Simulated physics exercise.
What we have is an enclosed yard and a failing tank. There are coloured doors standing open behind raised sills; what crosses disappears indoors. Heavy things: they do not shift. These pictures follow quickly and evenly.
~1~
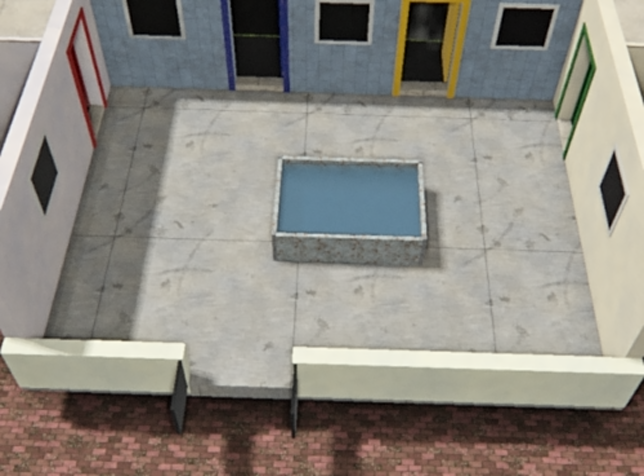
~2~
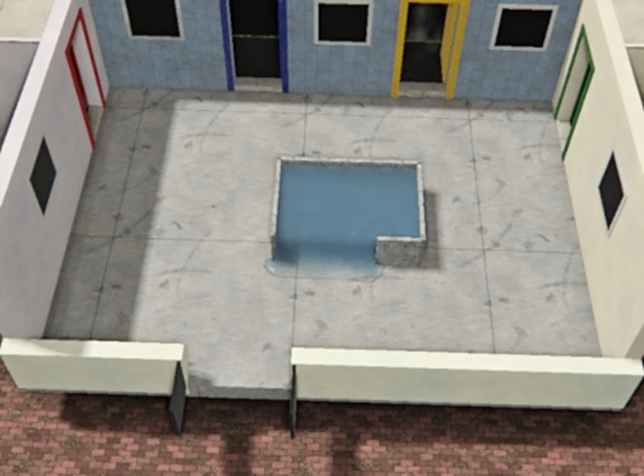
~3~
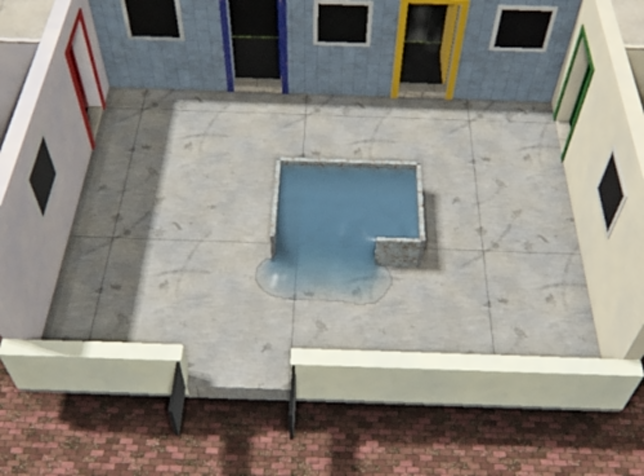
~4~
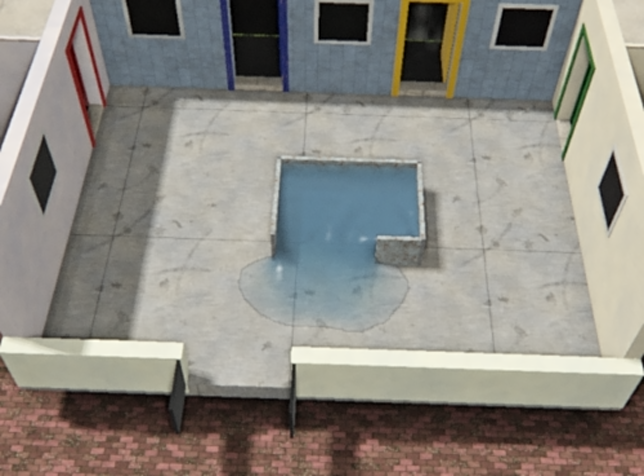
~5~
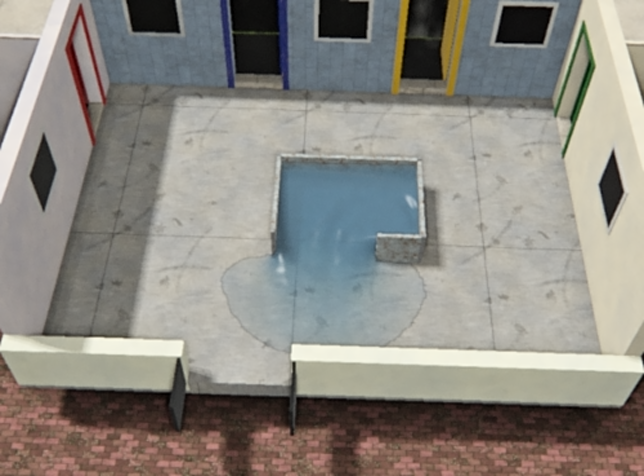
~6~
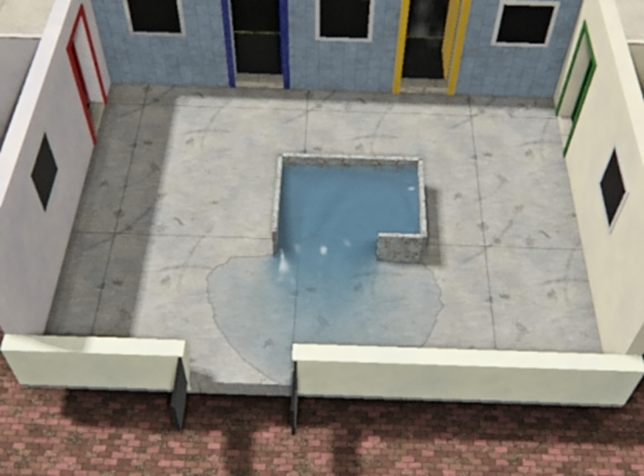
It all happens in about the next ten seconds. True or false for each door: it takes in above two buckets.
The green door, false; the yellow door, false; the blue door, false; the red door, false.
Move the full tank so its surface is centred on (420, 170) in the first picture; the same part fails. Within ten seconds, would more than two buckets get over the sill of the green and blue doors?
The green door overshoots the limit, while the blue door falls short.
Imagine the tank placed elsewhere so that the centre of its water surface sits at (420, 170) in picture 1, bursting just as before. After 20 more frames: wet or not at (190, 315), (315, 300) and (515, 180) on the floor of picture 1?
Check in sequence: Soaked through, soaked through, still parched.
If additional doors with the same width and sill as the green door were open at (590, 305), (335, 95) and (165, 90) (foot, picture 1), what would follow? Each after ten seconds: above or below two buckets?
Taking them as listed, the first gets past the limit, the second doesn't reach the limit and the third doesn't reach the limit.
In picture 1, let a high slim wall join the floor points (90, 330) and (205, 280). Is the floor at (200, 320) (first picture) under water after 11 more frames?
I'd say it ends up swamped.
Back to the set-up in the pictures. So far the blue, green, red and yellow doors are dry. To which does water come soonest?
The answer here is the green-painted one.
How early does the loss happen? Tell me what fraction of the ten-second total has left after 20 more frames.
Approximately 65 in a hundred, I think.
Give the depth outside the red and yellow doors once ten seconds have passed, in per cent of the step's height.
Approx. 10 % then 30 %.
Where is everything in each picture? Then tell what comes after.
The open tank at (350, 200) is whole and still, in the first frame.
Water pours out at (326, 253) and has run to (272, 268), in the second frame.
Water pours out at (325, 255) and has run to (262, 281), in the third frame.
The front is at (378, 319), out from the gap at (325, 254), in the fourth frame.
Water pours out at (326, 251) and has run to a hidden place, in the fifth frame.
Water pours out at (327, 251) and has run to a hidden place, in the sixth frame.
A moment on, water covers 15 % of the floor; the green door not reached, the yellow door not reached, the blue door not reached, the red door not reached.
Next, water covers 20 % of the floor; the green door not reached, the yellow door not reached, the blue door not reached, the red door not reached.
Then, water covers 35 % of the floor; the green door not reached, the yellow door not reached, the blue door not reached, the red door not reached.
Later, water covers 55 % of the floor; the green door wet at the sill, nothing in, the yellow door not reached, the blue door not reached, the red door not reached.
In the end, water covers 80 % of the floor; the green door under two buckets in, the yellow door wet at the sill, nothing in, the blue door wet at the sill, nothing in, the red door wet at the sill, nothing in.
